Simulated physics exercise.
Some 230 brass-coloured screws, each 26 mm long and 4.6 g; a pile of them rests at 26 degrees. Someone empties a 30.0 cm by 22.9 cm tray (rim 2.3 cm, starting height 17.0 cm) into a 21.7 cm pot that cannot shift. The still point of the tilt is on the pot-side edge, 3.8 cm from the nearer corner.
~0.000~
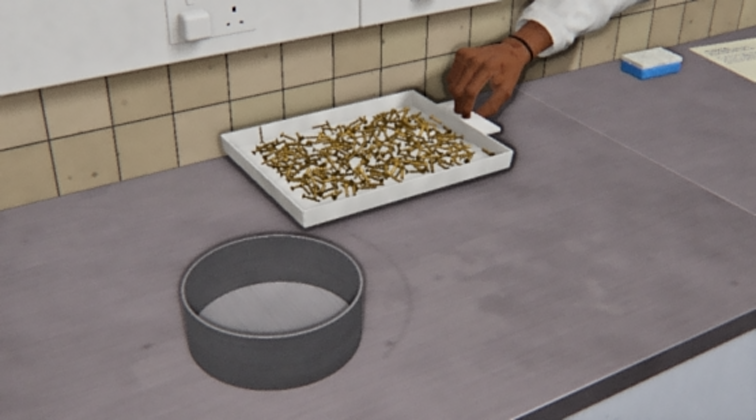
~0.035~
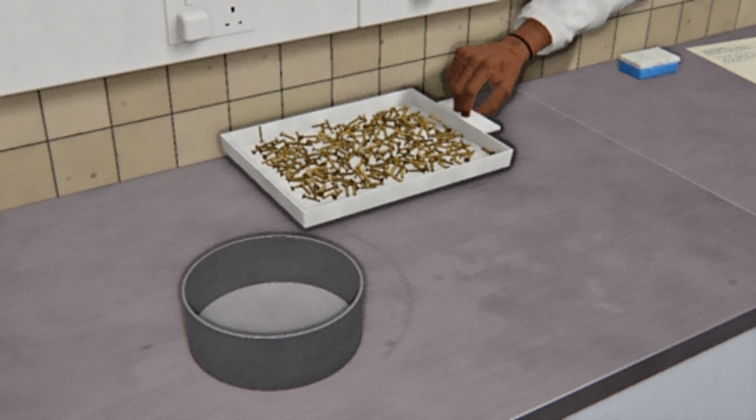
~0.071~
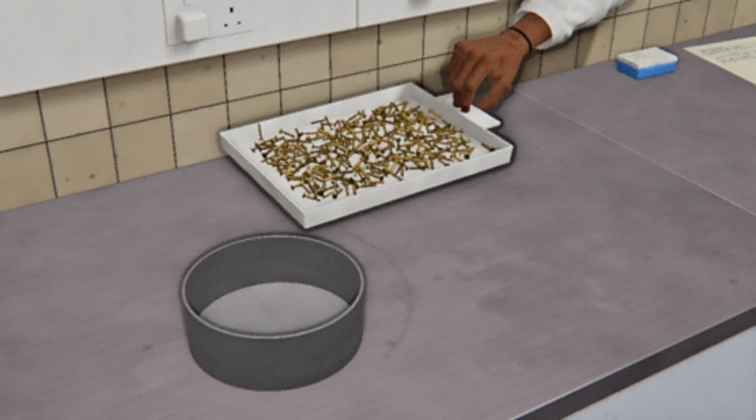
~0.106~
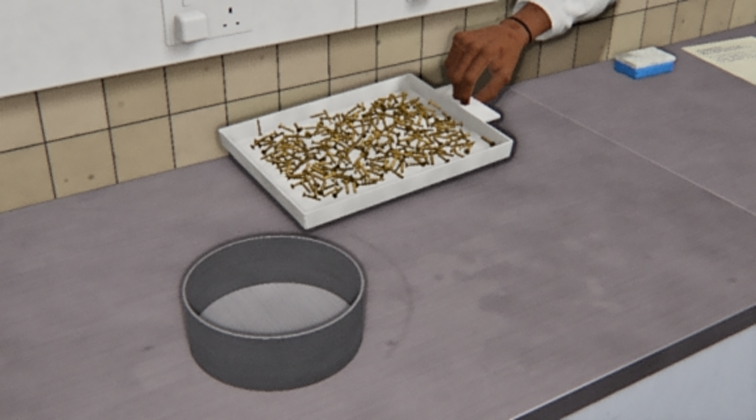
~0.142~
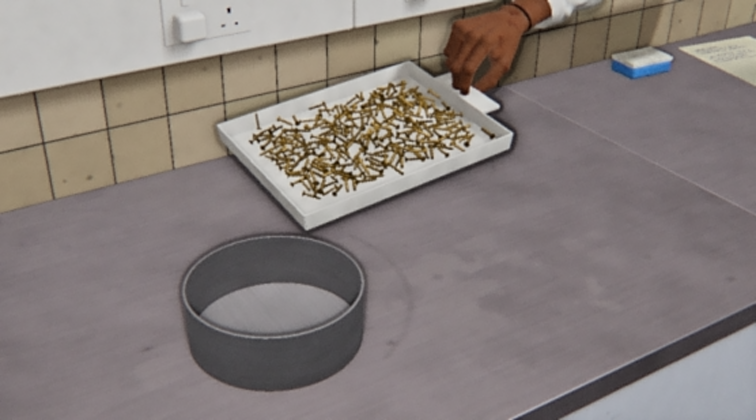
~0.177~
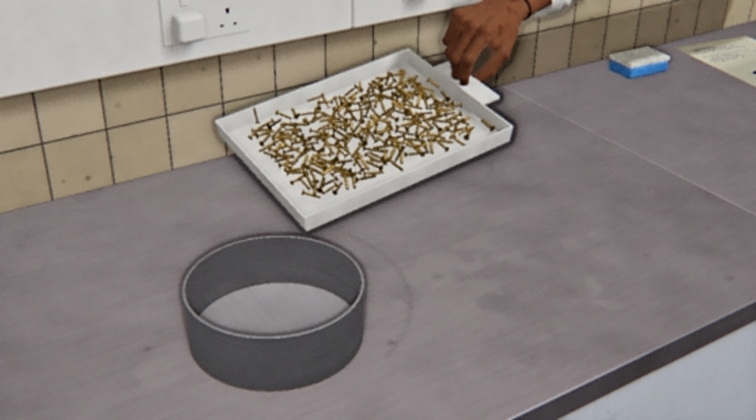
On a grey counter against a tiled wall, a shallow white tray of small brass-coloured screws sits behind a round dark grey pot, a hand gripping its handle at the far right. The tray rests level at first, then the hand slightly raises the far side, tilting it toward the pot.
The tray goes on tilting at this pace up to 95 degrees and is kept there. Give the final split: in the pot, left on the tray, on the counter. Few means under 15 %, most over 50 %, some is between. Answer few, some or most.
Pot: Most, tray: Few, counter: Few.
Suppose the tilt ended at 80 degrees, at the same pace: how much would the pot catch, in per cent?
It would be near 85 per cent.
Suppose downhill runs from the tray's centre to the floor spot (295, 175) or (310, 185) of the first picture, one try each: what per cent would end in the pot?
Some 50 and 90 per cent.
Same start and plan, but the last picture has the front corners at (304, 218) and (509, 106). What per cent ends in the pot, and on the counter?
Pot 85, counter 15.
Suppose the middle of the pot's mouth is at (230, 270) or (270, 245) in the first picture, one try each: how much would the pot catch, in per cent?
About 30 and 5 per cent.
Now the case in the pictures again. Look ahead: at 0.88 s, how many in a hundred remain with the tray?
About 65 per cent.
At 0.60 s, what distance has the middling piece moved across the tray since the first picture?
About 8 cm.
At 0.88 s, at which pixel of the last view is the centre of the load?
Around (306, 232).
Then, at 0.60 s, tilt 52 degrees; the tray holds 100 %, the pot 0 %.
Then, at 0.88 s, tilt 79 degrees; the tray holds 65 %, the pot 15 %.
After 1.26 s, tilt 95 degrees; the tray holds 0 %, the pot 90 %.
By 2.0 s all is still; pot 95 %, tray 0 %, counter 5 %.
